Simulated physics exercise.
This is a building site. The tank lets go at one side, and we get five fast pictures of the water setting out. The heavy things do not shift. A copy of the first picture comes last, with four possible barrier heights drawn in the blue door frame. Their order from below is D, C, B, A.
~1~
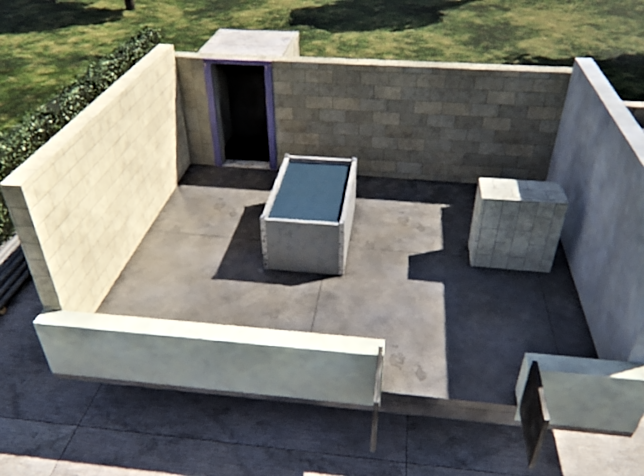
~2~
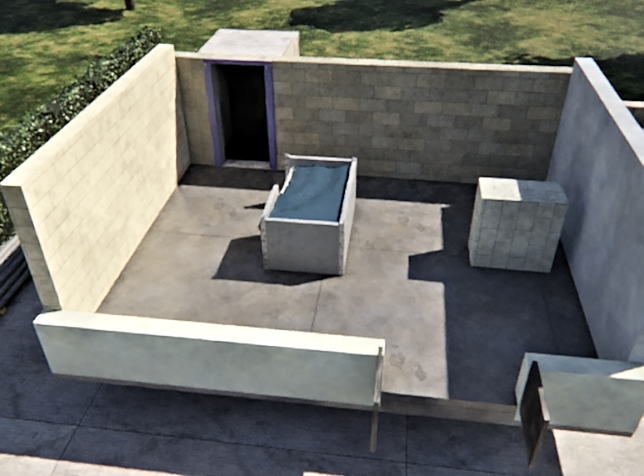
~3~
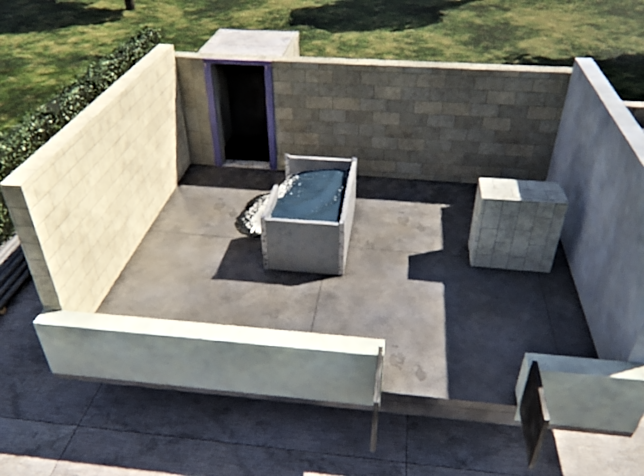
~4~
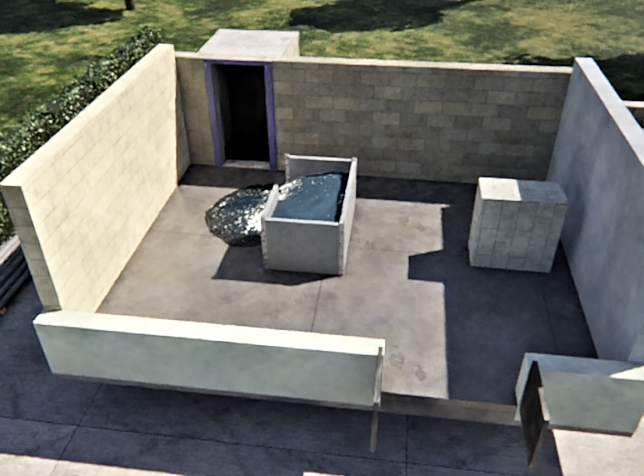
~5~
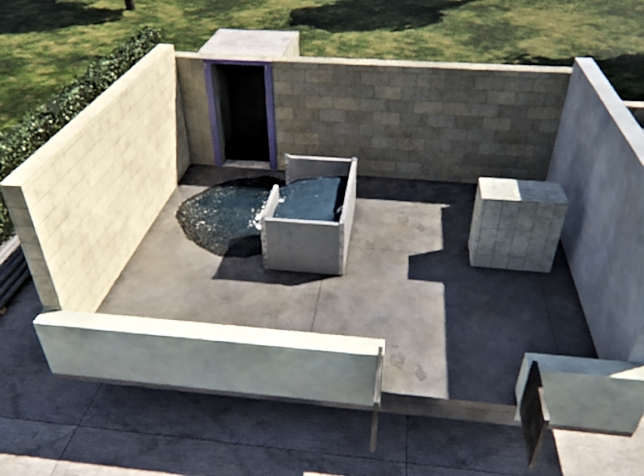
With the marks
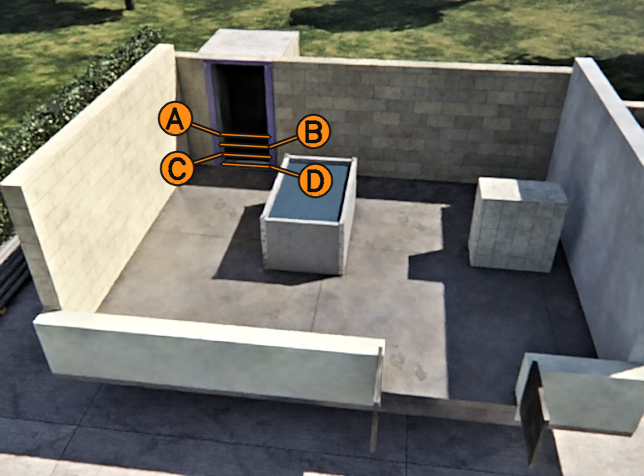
Building site with a walled concrete yard, water pouring from the left side of a raised tank and spreading across the ground.
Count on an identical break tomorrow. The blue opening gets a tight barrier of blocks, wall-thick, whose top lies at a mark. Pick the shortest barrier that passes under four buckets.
Line C.
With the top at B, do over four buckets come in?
No, not at all.
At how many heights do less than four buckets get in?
Three of the four.
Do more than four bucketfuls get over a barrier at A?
No, not at all.
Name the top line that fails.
D it is.
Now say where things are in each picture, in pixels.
Water in the tank at rest, its middle at (312, 192); foot of the blue doorway at (246, 168); open gate at (455, 343).
Water covers 1 % of the ground, its front hidden from here.
Water covers 3 % of the ground and shows as far out as (243, 229).
Water covers 6 % of the ground and shows as far out as (210, 216).
Water covers 11 % of the ground and shows as far out as (181, 213).
On the marked copy, A at (244, 135); B at (244, 145); C at (245, 155); D at (246, 165); from the bottom up D, C, B, A.
With A, nothing gets over.
With B, nothing gets over.
With C, a splash gets over, under a bucket.
With D, some 15 bucketfuls get in.
